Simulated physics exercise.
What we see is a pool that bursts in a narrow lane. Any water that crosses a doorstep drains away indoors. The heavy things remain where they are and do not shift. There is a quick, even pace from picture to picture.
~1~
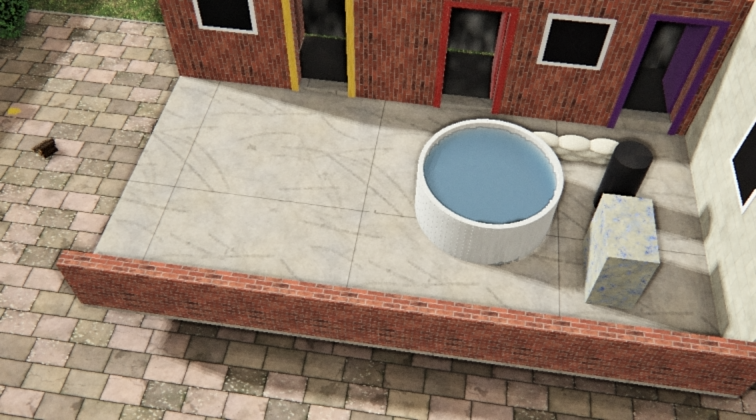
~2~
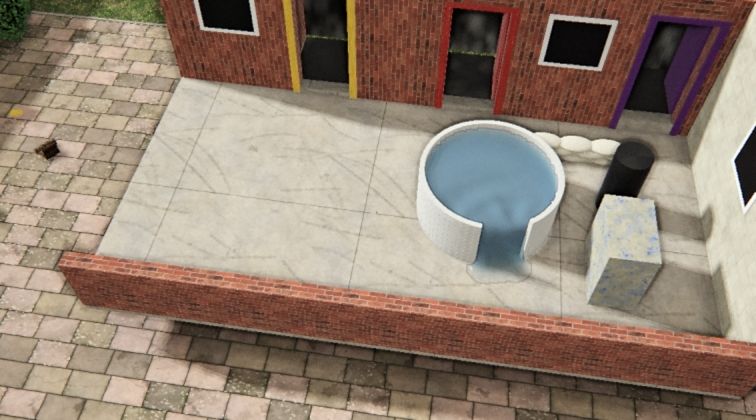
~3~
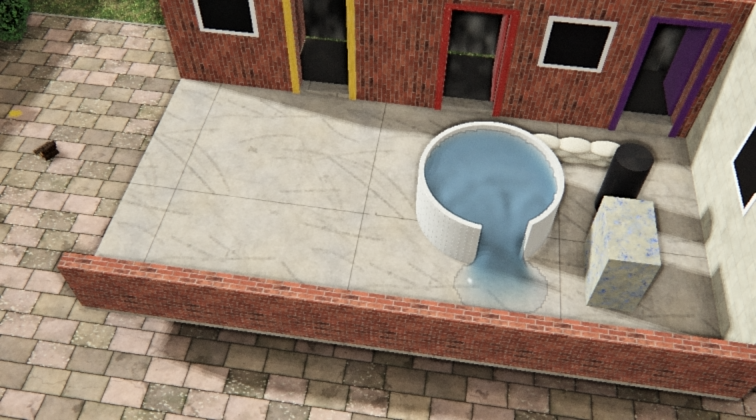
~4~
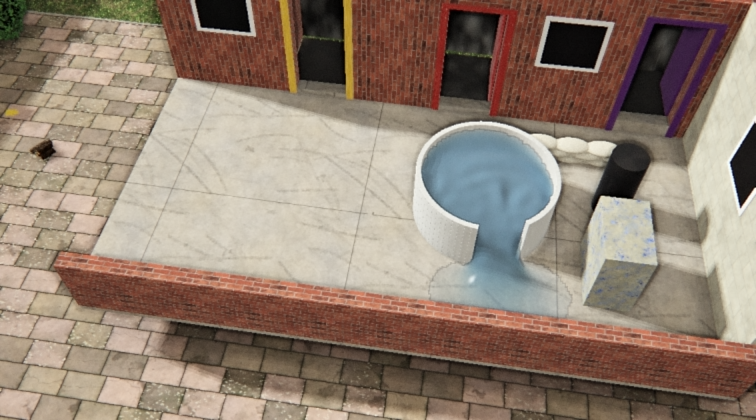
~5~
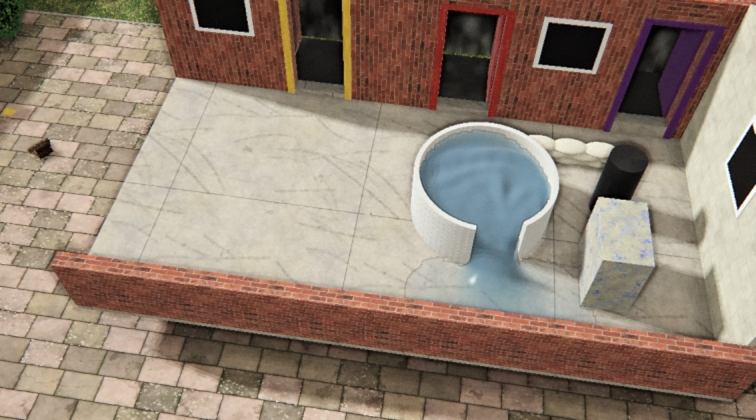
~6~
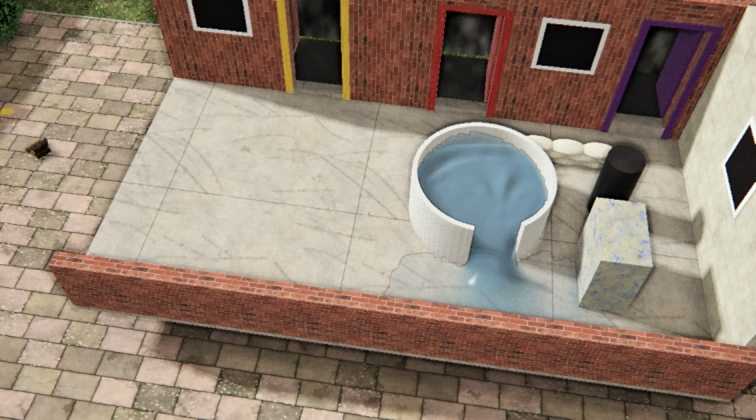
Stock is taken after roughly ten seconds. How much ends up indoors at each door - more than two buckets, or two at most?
Indoors: Yellow door, two at most; red door, two at most; purple door, two at most.
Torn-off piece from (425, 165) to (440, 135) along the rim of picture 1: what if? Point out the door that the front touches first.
It's the one in yellow that is reached before the others.
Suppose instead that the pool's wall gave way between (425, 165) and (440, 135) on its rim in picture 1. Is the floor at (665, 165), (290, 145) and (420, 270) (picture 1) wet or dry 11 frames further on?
Point by point: Unwetted; soaked; unwetted.
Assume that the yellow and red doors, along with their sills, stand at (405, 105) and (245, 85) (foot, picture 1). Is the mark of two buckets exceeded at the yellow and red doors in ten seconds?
I'd say the yellow door keeps within limits and the red door keeps within limits.
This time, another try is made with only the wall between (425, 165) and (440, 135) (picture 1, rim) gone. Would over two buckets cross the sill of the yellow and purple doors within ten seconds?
Briefly, yellow overshoots and purple remains short.
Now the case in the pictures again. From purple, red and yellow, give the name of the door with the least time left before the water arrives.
From the pictures, my answer is the purple one.
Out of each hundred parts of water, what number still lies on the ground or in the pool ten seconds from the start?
Near 84 in a hundred.
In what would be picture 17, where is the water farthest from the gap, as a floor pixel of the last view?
The farthest wet spot is near (165, 292).
A moment on, water covers 15 % of the floor; the yellow door not reached, the red door not reached, the purple door not reached.
Next, water covers 35 % of the floor; the yellow door not reached, the red door not reached, the purple door not reached.
Then, water covers 65 % of the floor; the yellow door not reached, the red door not reached, the purple door wet at the sill, nothing in.
Later, water covers 90 % of the floor; the yellow door wet at the sill, nothing in, the red door wet at the sill, nothing in, the purple door wet at the sill, nothing in.
In the end, water covers 95 % of the floor; the yellow door wet at the sill, nothing in, the red door wet at the sill, nothing in, the purple door wet at the sill, nothing in.
